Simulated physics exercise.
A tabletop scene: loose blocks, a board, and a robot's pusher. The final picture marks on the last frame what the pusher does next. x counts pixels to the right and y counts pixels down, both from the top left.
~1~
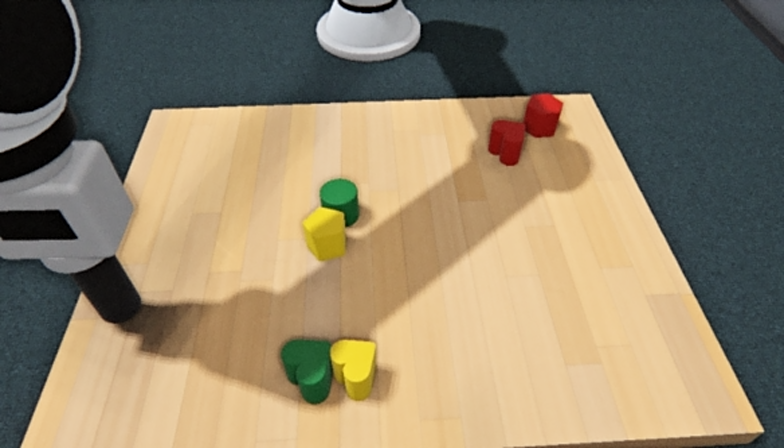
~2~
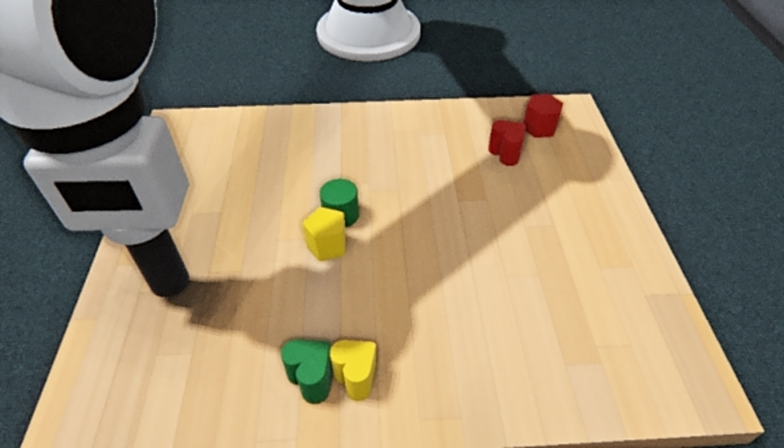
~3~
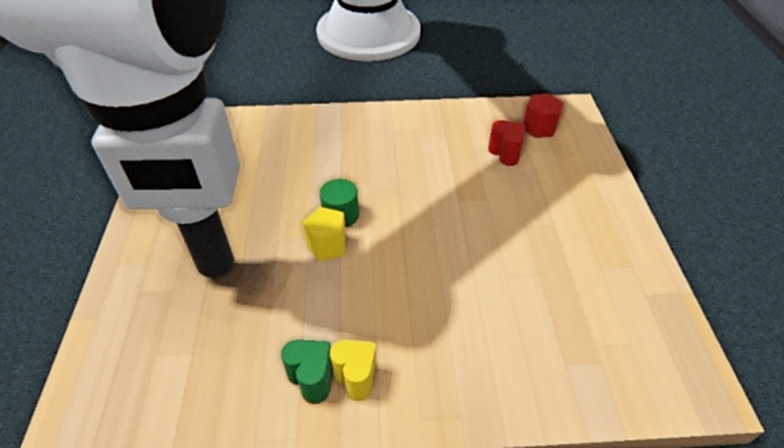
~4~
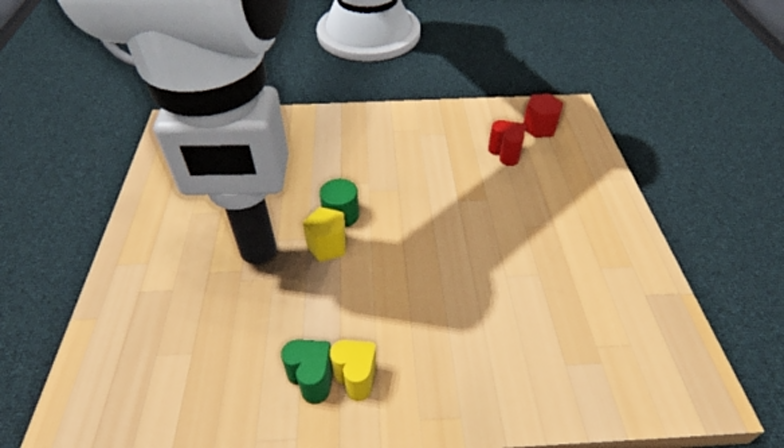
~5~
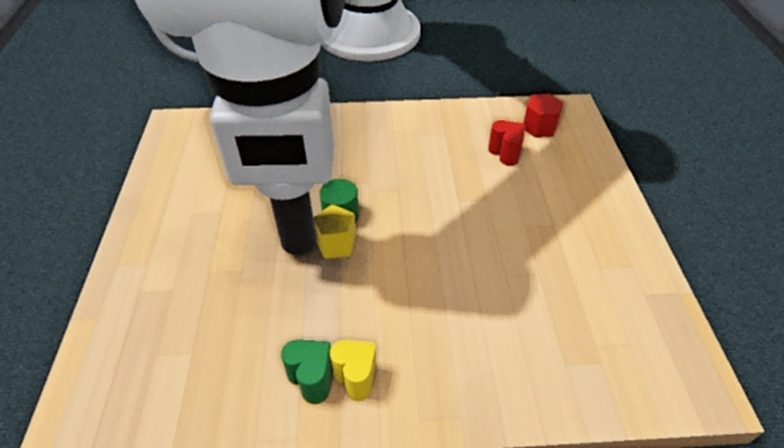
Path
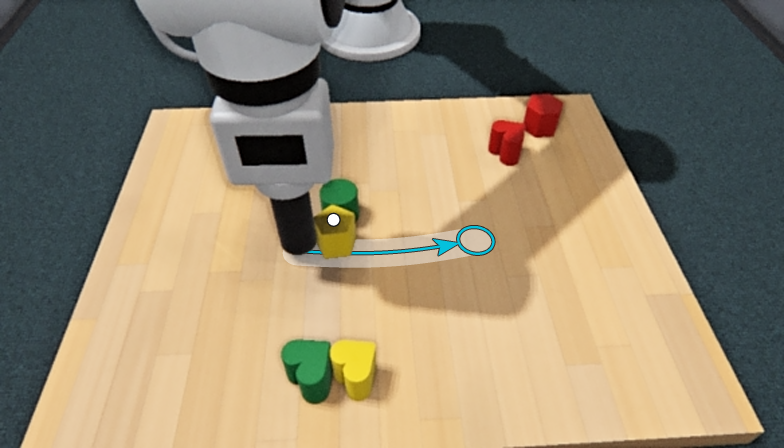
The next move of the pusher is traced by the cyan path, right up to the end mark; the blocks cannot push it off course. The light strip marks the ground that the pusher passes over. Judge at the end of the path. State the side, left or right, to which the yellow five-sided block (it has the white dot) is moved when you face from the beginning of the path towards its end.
Off to the left side.
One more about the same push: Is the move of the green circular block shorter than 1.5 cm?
Final answer: Yes.
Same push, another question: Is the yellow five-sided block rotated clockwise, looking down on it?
No, it doesn't check out.
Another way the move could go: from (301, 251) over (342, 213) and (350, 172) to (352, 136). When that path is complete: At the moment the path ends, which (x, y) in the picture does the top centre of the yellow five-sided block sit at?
I predict (362, 214).
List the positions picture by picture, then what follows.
In the first frame, pusher's lower end (121, 307); yellow five-sided block (325, 222); green circular block (338, 191).
In the second frame, pusher (170, 282); blocks still.
In the third frame, pusher (216, 263); blocks still.
In the fourth frame, pusher (259, 250); blocks still.
In the fifth frame, pusher (299, 242); yellow five-sided block (334, 220); green circular block (338, 191).
Drawn move, from (301, 251) over (360, 253) and (419, 249) to (476, 240); the dot is on the yellow five-sided block.
The first path, step by step. One third of the way, pusher (360, 244); yellow five-sided block (389, 213), turned 20° anticlockwise.
Two thirds of the way, pusher (420, 240); yellow five-sided block (419, 199), turned 60° anticlockwise.
At the end, pusher (477, 230); yellow five-sided block (420, 198), turned 70° anticlockwise; green circular block still.
